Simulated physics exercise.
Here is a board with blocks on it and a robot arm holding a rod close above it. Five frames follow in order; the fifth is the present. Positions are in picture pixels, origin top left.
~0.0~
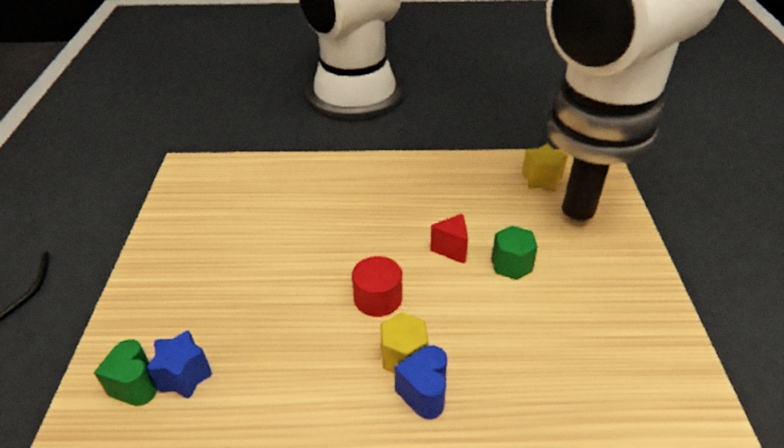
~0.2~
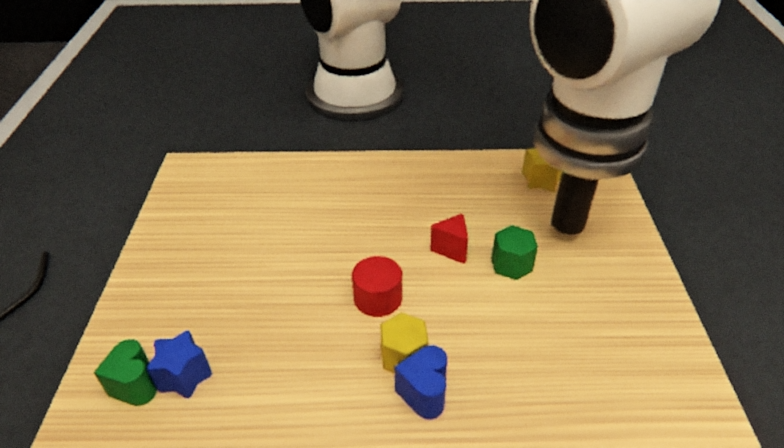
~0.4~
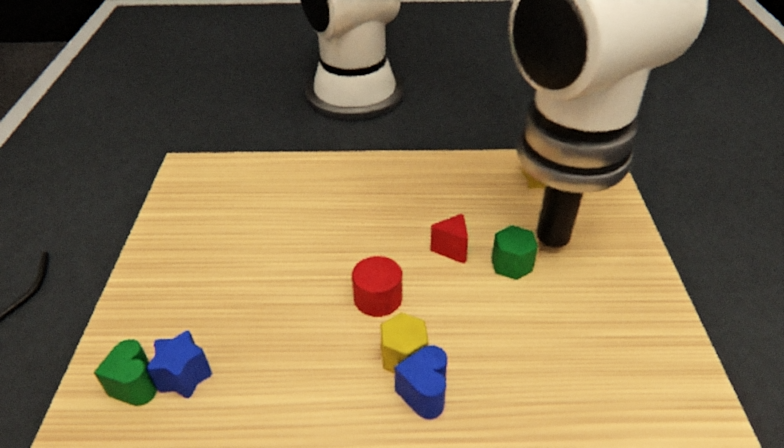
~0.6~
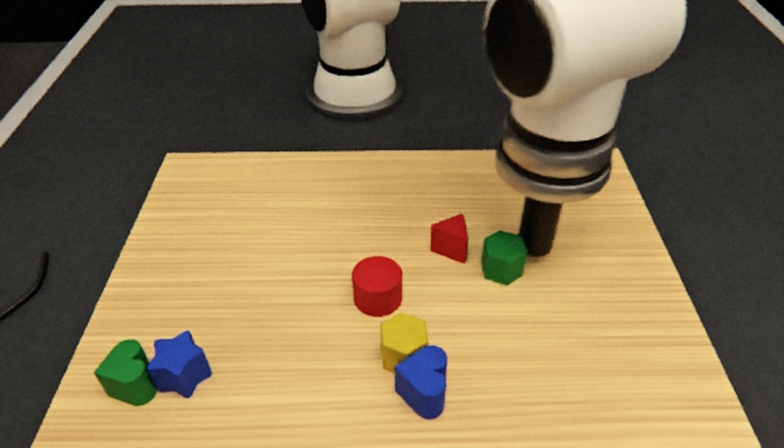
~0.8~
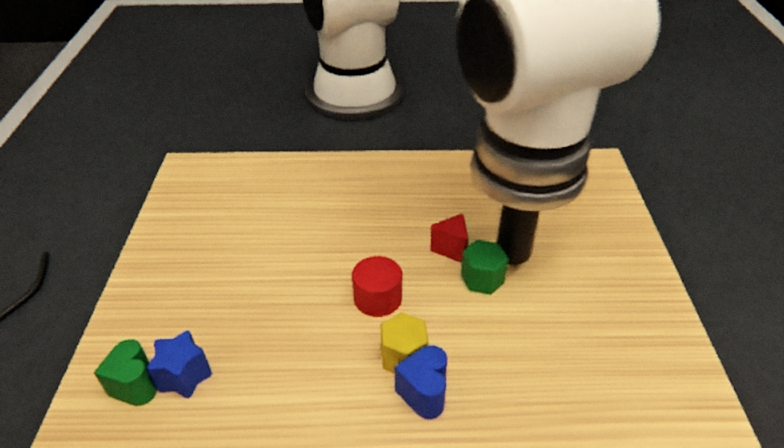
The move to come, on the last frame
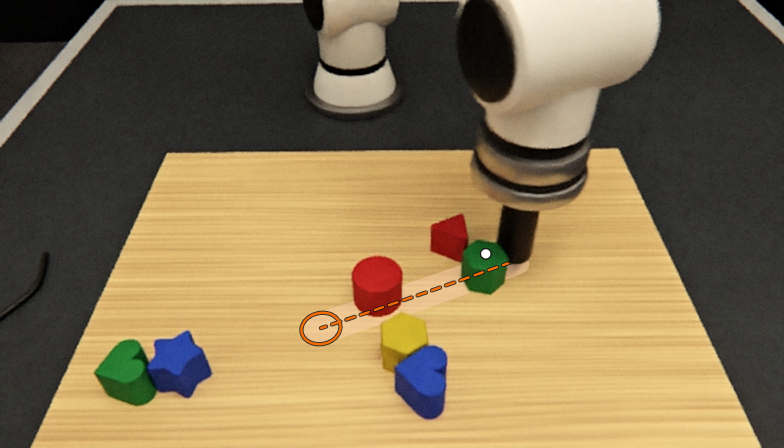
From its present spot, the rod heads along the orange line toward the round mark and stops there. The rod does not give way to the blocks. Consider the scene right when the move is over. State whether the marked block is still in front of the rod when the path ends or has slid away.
My guess is it ends up beside or behind the rod.
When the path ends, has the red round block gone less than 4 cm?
No, that is not what happens.
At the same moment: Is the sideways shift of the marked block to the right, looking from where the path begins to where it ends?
No.
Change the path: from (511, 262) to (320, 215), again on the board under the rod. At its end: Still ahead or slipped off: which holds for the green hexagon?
When the path is over, you would find the green hexagon off to the side or behind the rod.
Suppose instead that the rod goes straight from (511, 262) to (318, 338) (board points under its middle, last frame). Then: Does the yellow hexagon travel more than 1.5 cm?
Answer: No.
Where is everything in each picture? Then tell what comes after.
The first frame shows rod's lower end at (579, 210); red round block at (377, 273); red three-sided block at (454, 225); green hexagon at (517, 239).
The second frame shows rod at (568, 224); blocks still.
The third frame shows rod at (553, 236); blocks still.
The fourth frame shows rod at (534, 245); green hexagon at (506, 244).
The fifth frame shows rod at (513, 252); red round block at (377, 273); red three-sided block at (454, 225); green hexagon at (486, 254).
Drawn move, in a line from (511, 262) to (321, 328); the dot is on the green hexagon.
What follows on the original path. One third of the way, rod at (453, 273); green hexagon at (440, 286), turned 60° anticlockwise.
Two thirds of the way, rod at (388, 295); red round block at (343, 277); green hexagon at (427, 302), turned 95° anticlockwise.
At the end, rod at (319, 318); red round block at (292, 276); red three-sided block still; green hexagon at (427, 302), turned 95° anticlockwise.
